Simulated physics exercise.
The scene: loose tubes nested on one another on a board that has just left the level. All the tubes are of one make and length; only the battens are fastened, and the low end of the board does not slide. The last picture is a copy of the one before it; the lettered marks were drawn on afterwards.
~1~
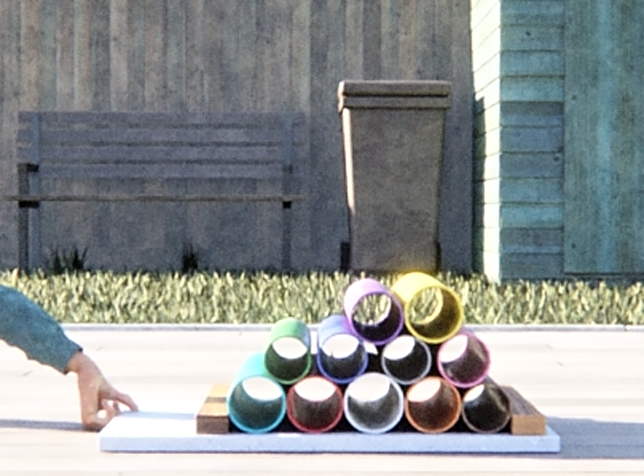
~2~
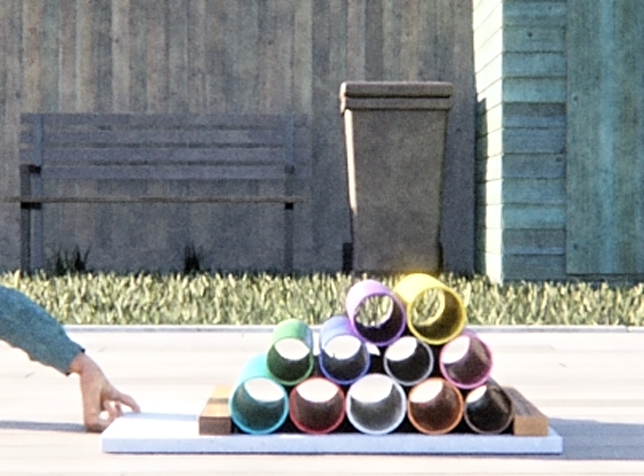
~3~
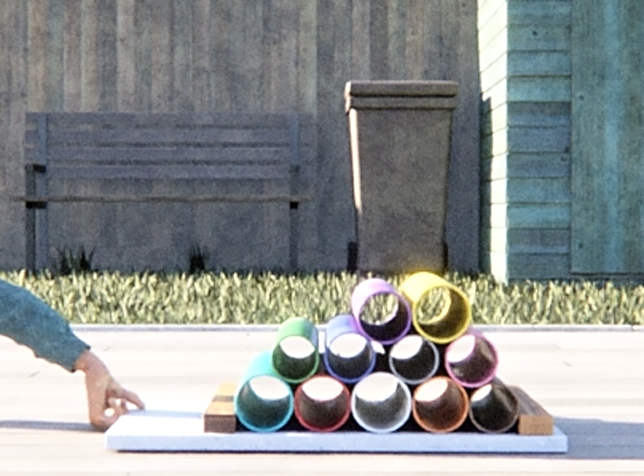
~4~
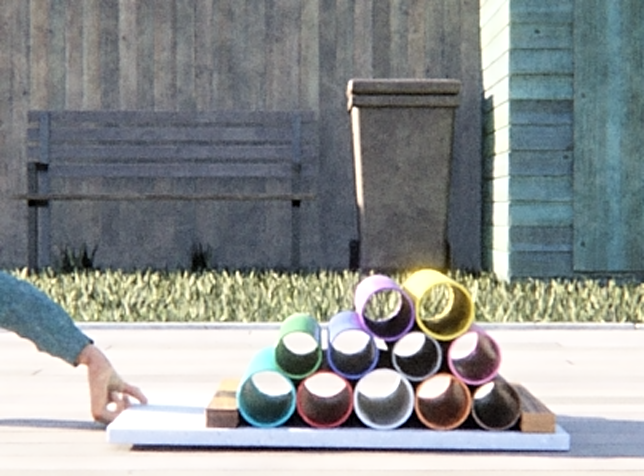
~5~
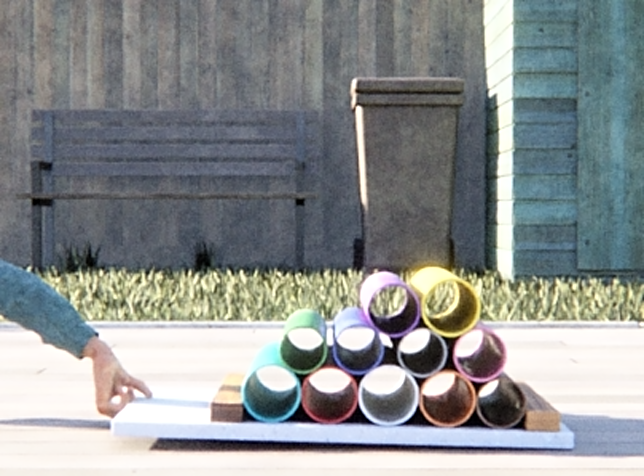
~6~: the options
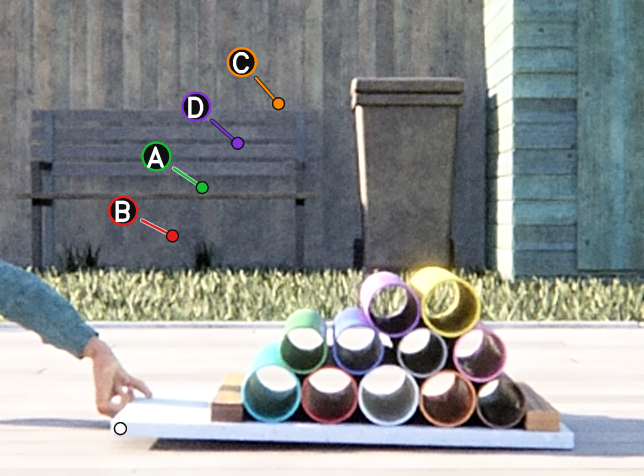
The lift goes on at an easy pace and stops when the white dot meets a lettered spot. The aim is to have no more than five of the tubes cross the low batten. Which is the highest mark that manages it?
No higher than B.
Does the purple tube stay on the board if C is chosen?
No.
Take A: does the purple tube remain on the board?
No.
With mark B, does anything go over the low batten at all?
At B: Yes.
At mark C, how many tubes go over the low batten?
The count is six.
On the marked copy, A at (202, 188); B at (172, 236); C at (278, 104); D at (237, 143); the white dot at (121, 428).
With B. Early on, board at 19°.
Further on, board at 27°.
At the end, board at 27°, four over the low batten (pink, grey, purple, yellow).
As for the rest, A six over the low batten; C six over the low batten; D six over the low batten.
